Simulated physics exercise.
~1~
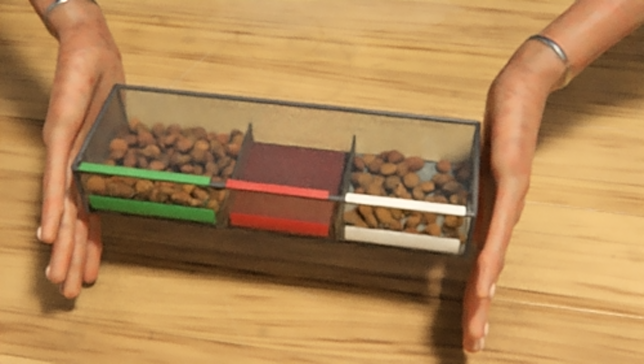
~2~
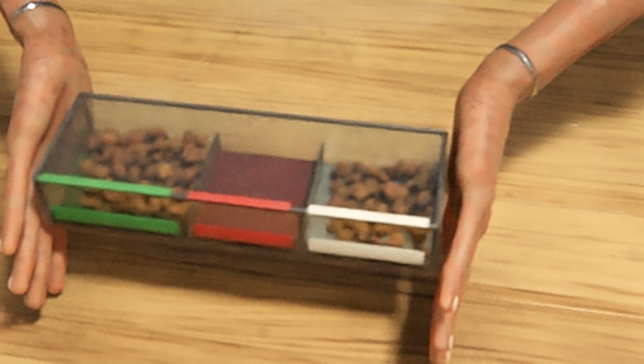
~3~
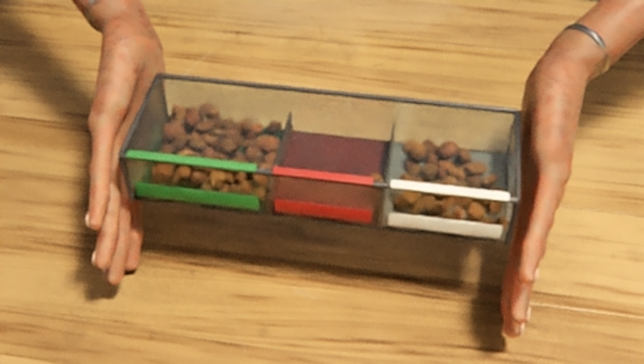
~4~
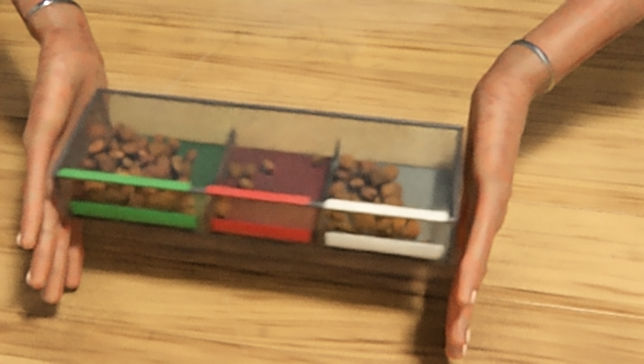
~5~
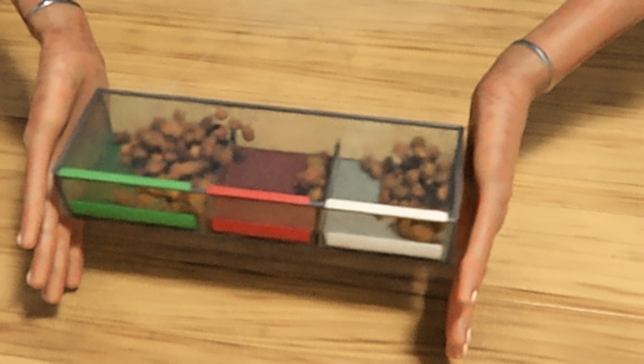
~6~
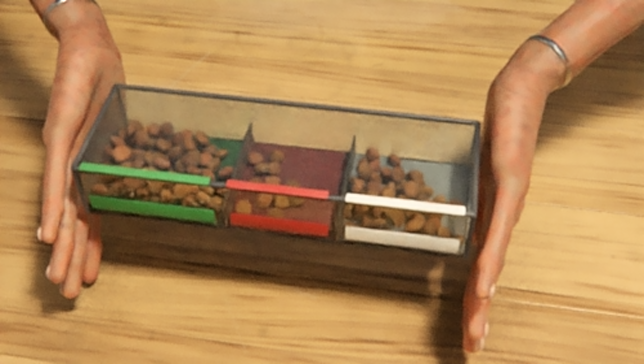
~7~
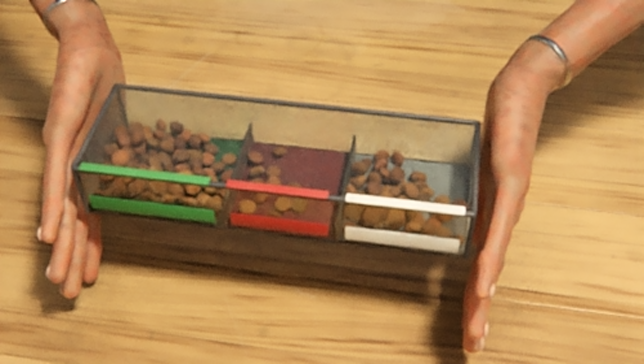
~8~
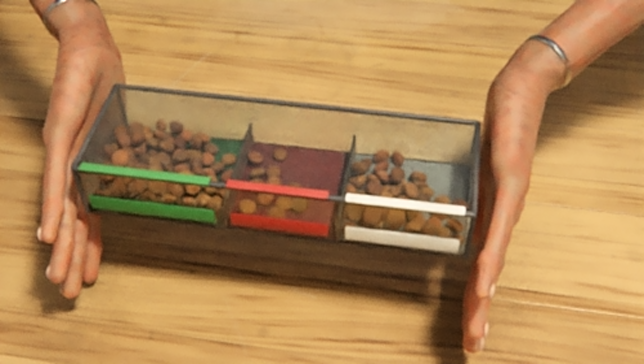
On a pale wooden tabletop seen from above at an angle, two hands with silver bracelets hold the ends of a clear tray divided into three compartments. Brown kibble fills much of the green-marked left section and the white-marked right one, while the red middle section is empty. The hands shift the tray left, swing it right, then move it back left, and the pieces slide and pile about. A few tumble into the red section. The tray returns to its starting place and stops, with most kibble in green, less in white and only a little in red.
